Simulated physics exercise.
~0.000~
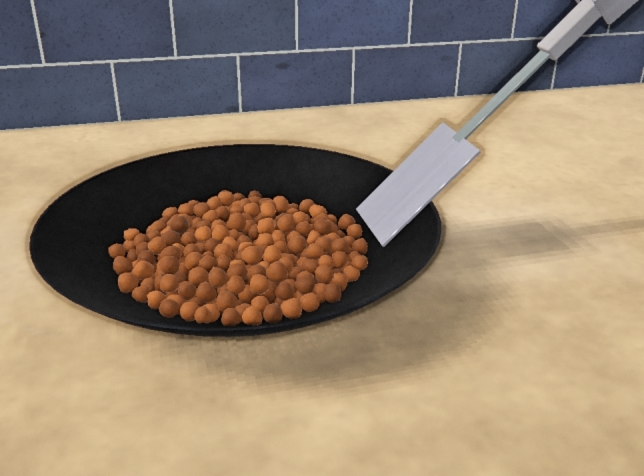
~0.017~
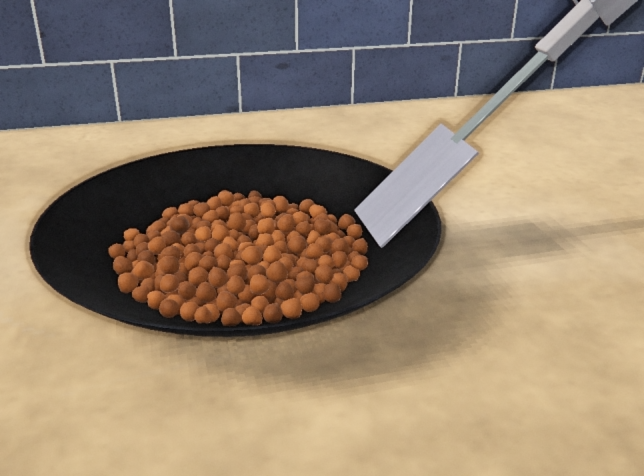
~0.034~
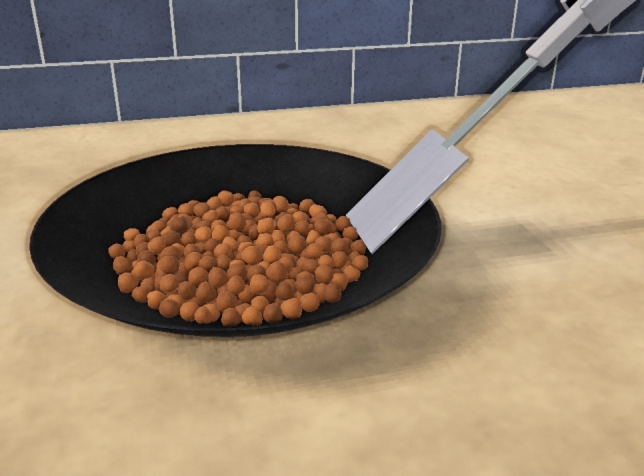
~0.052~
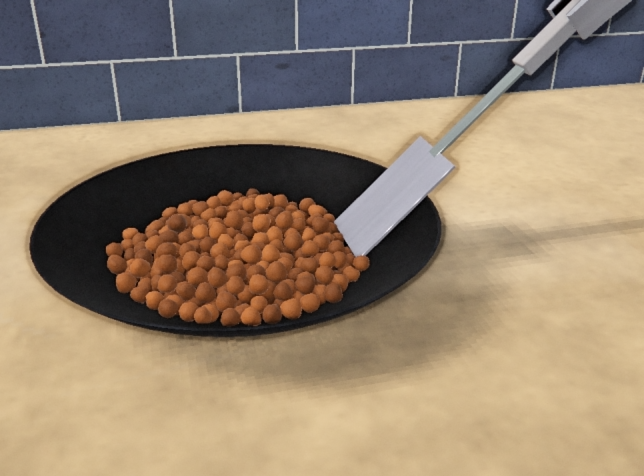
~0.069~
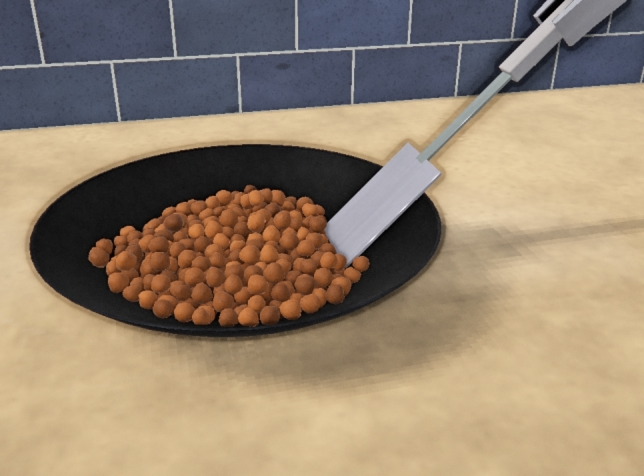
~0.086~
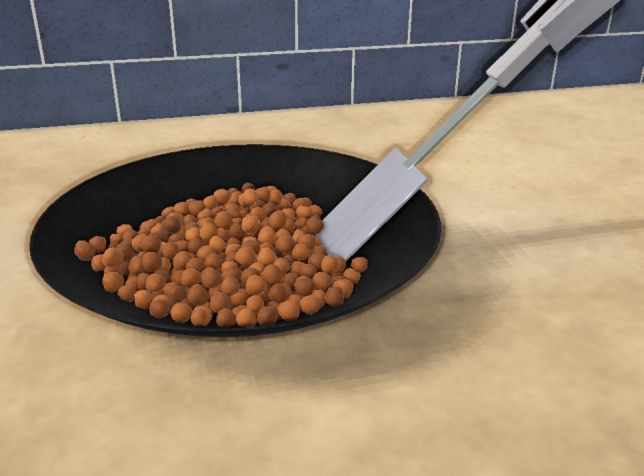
The clip shows a black wok of round brown hazelnuts on a counter as a robot arm's spatula slides down and left into the right side of the heap, pushing the nuts leftward, with a few rolling toward the left side.
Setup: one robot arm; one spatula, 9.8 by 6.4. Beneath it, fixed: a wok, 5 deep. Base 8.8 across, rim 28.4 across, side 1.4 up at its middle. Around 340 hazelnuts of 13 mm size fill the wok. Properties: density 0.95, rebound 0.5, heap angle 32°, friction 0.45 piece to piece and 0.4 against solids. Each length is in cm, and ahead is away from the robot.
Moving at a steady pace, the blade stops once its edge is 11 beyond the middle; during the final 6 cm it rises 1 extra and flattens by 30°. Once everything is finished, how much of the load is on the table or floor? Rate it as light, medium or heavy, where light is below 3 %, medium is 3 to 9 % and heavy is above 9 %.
Rating: Heavy.
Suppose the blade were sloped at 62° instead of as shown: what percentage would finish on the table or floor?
That gives about 20 in a hundred.
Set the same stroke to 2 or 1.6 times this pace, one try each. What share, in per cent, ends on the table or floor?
Roughly 40 per cent on the first try and 35 per cent on the second.
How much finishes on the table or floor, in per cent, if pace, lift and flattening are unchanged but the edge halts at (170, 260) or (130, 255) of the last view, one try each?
Try 1: Approx. 0 %; try 2: Approx. 5 %.
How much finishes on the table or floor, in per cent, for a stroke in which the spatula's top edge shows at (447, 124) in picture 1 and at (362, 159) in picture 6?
I'd put it at roughly 35 per cent.
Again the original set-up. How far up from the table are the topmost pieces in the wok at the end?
Near 7.0 centimetres high.
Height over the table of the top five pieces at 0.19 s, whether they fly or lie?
I'd put it close to 5 cm.
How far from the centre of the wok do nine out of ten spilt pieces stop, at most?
35 centimetres, give or take.
After 0.19 s, sloping 44°, highest piece 5 above the table; 345 in the wok.
After 0.30 s, sloping 36°, highest piece 7 above the table; 345 in the wok.
After 0.55 s, sloping 14°, highest piece 7 above the table; 276 in the wok, 64 on the table or floor, 5 on the blade or in flight.
After 1.60 s, sloping 14°, highest piece 7 above the table; 275 in the wok, 70 on the table or floor.
In the end, 275 in the wok, 70 on the table or floor. That is 20 % on the table or floor.
